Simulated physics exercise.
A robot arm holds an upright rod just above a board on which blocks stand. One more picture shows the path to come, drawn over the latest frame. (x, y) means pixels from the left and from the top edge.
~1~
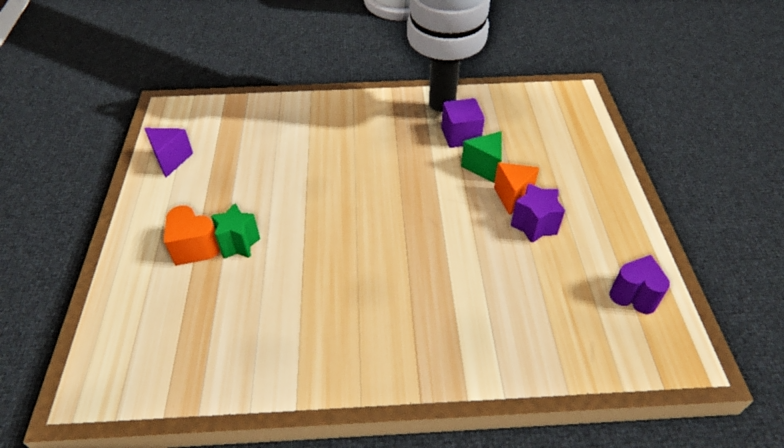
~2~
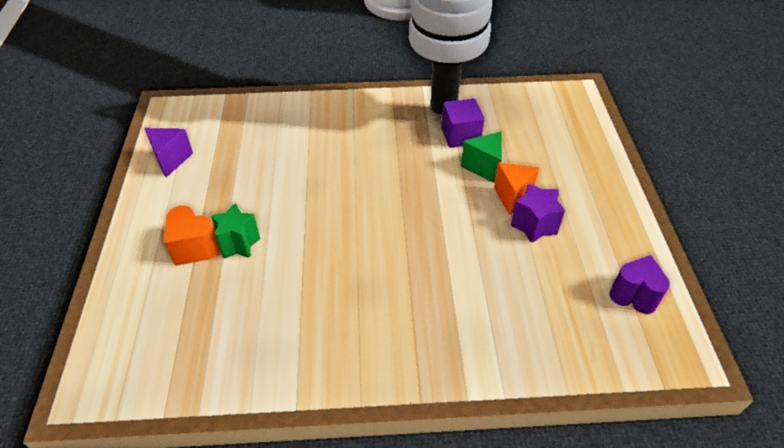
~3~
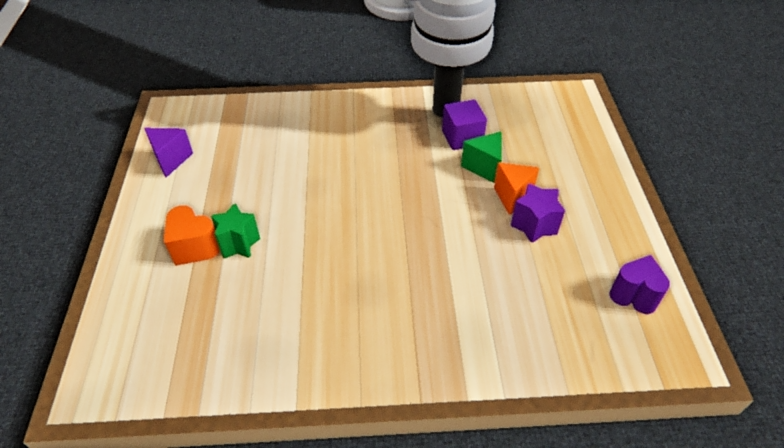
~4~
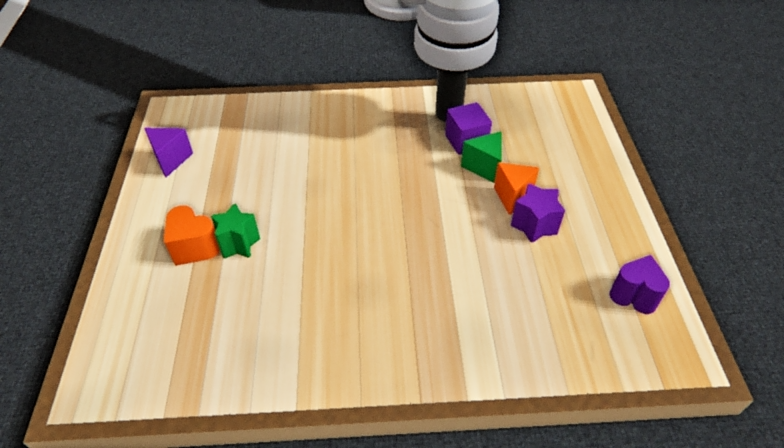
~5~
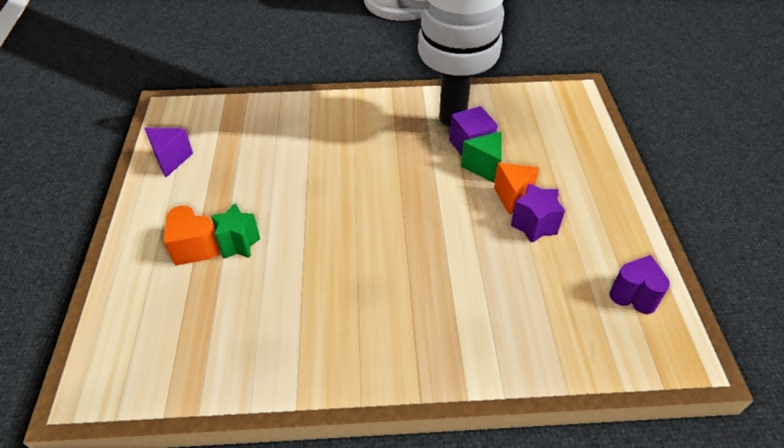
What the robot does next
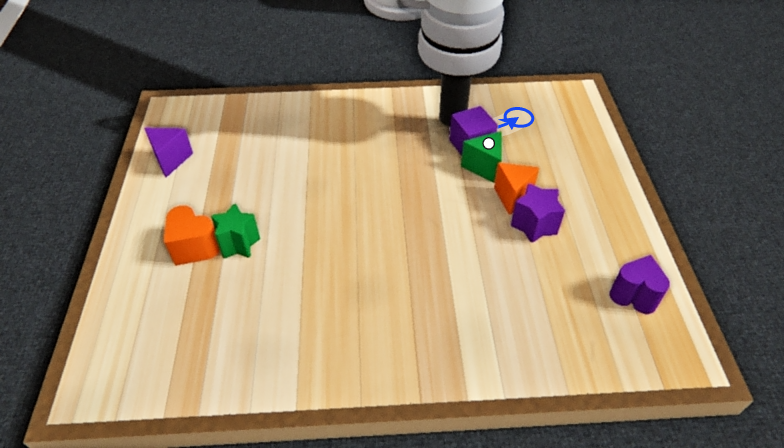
A light wooden board with a brown rim lies on a dark grey surface, seen from above at an angle by a still camera. An orange heart, a green star and purple blocks sit among green and orange triangles, with a robot arm's black rod at the top edge. The rod moves slightly right and toward the viewer, nudging the purple square block the same way while the other blocks stay still.
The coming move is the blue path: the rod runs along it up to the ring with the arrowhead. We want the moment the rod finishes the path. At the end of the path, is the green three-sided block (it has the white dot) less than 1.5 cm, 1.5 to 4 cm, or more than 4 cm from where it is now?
Short, under 1.5 cm.
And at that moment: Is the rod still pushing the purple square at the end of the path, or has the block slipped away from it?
It lies beside or behind the rod.
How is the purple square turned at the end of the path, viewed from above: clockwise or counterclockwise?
From above, it looks like the purple square goes clockwise.
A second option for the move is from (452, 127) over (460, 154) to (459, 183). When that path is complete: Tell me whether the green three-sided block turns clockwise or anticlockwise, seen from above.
The twist is anticlockwise.
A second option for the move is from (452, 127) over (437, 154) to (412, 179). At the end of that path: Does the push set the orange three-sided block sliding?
I expect not.
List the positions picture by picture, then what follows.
Tip of the rod at (442, 104), middles of tops, purple square at (464, 110), green three-sided block at (489, 143), in the first frame.
Rod at (444, 106), nothing pushed, in the second frame.
Rod at (446, 110), purple square at (465, 112), in the third frame.
Rod at (449, 114), purple square at (470, 115), in the fourth frame.
Rod at (453, 118), purple square at (475, 119), green three-sided block at (489, 143), in the fifth frame.
The line goes from (452, 127) via (477, 130) and (500, 126), ending at (519, 117); the dot is on the green three-sided block.
What follows on the original path. Halfway along, rod at (491, 120); purple square at (489, 126), turned 20° clockwise; green three-sided block at (491, 147), turned 15° clockwise.
At the end, rod at (521, 108); purple square at (489, 126), turned 20° clockwise; green three-sided block at (491, 147), turned 15° clockwise.
